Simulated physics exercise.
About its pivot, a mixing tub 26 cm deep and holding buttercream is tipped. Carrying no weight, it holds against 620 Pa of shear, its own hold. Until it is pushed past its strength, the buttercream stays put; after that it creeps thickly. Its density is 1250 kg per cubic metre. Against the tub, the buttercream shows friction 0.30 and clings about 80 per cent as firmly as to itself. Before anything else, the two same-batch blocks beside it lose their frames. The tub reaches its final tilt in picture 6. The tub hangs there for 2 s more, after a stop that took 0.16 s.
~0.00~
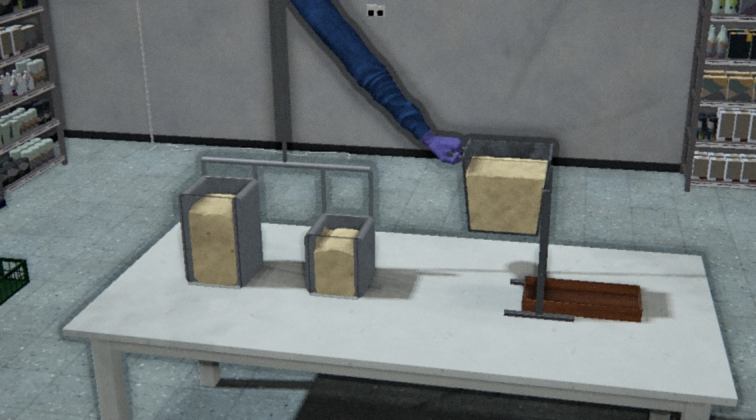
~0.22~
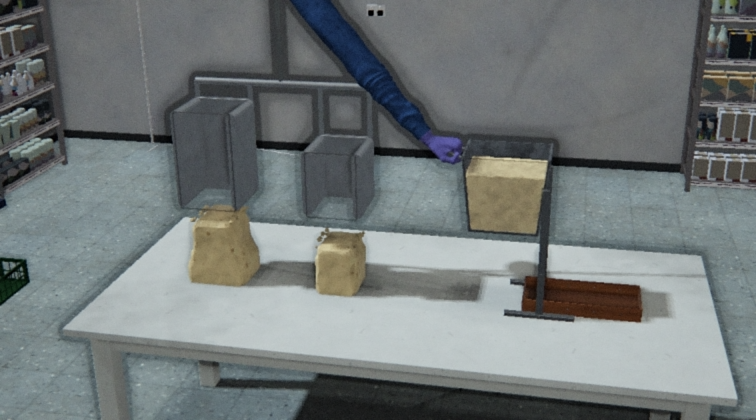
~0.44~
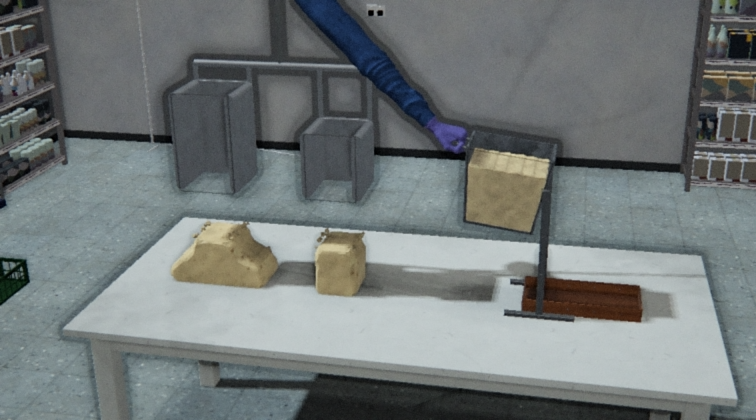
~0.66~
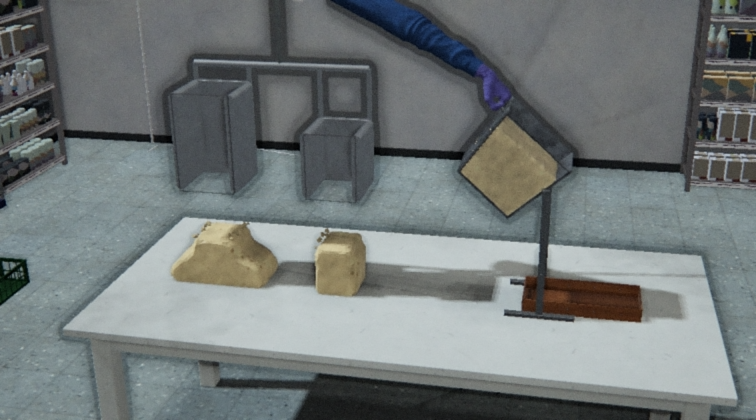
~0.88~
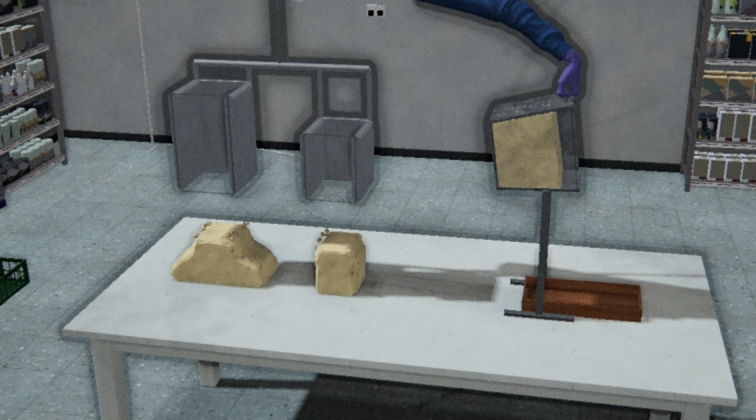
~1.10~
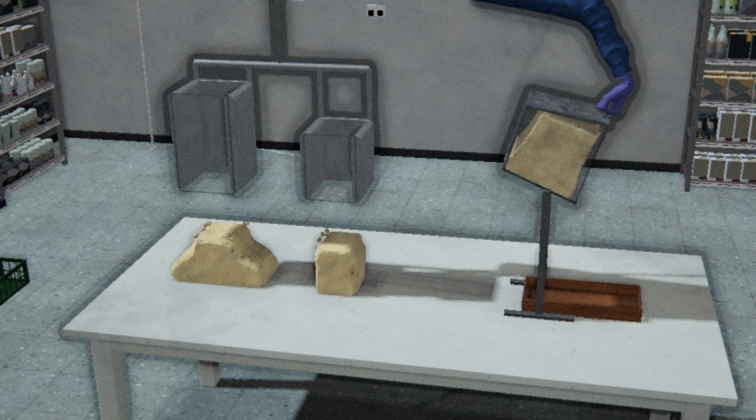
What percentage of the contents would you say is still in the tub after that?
I would say about 0 %.
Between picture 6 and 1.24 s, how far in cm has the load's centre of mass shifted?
9 cm.
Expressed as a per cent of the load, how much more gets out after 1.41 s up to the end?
Later share of the load: Approx. 30 %.
By 1.24 s, the tub is at 107 degrees and holds 69 %.
By 1.41 s, the tub is at 107 degrees and holds 30 %.
By 1.58 s, the tub is at 107 degrees and holds 12 %.
By 1.75 s, the tub is at 107 degrees and holds 0 %.
By 3.10 s, at the end, the tub is at 107 degrees and holds 0 %.
